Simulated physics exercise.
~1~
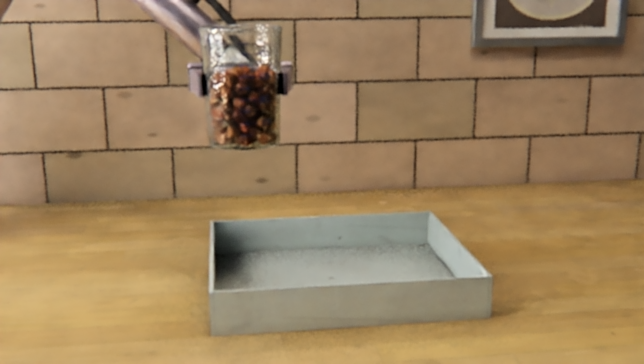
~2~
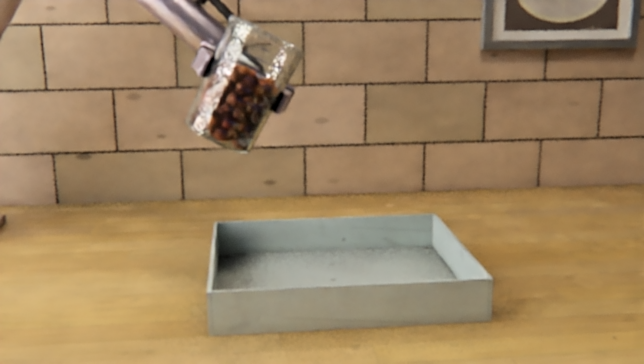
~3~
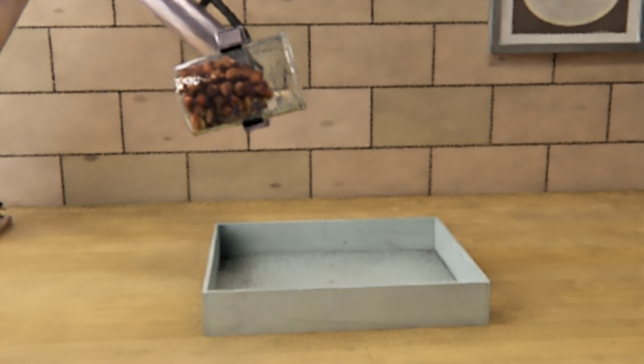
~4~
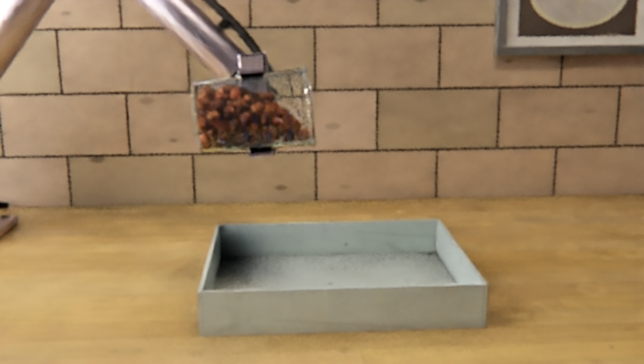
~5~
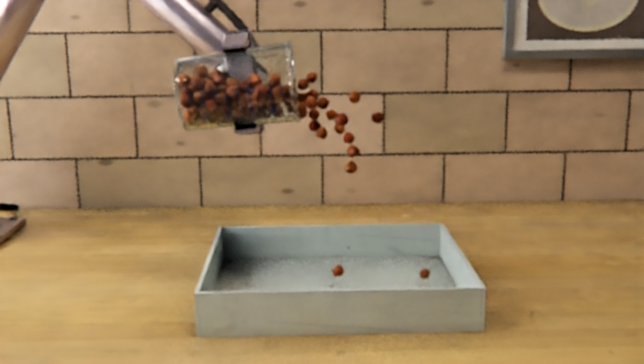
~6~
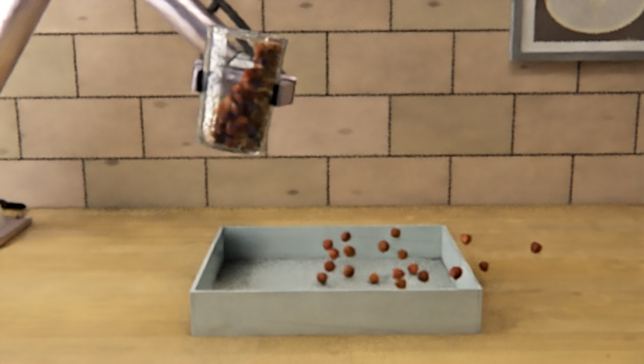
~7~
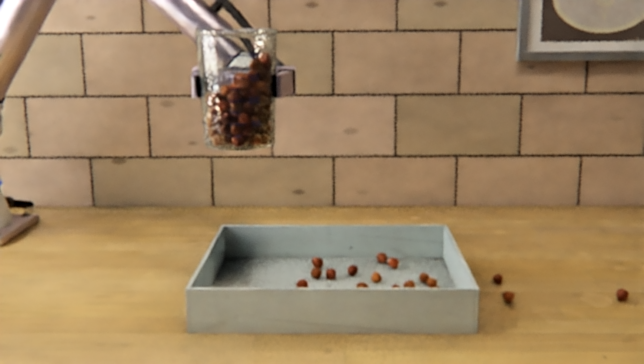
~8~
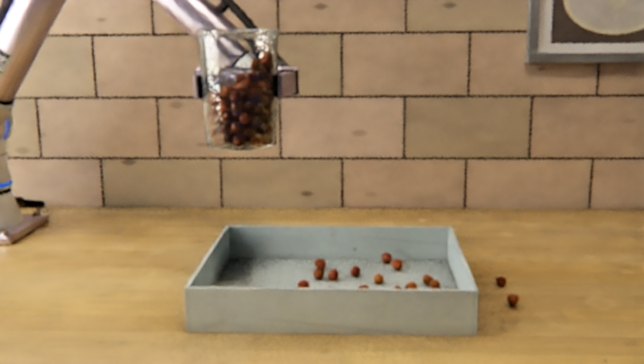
The clip shows a robot arm tipping a clear tumbler of hazelnuts onto its side above a grey tray on a wooden table, spilling some, then turning it upright again, with most nuts still inside, some in the tray and a few on the table.
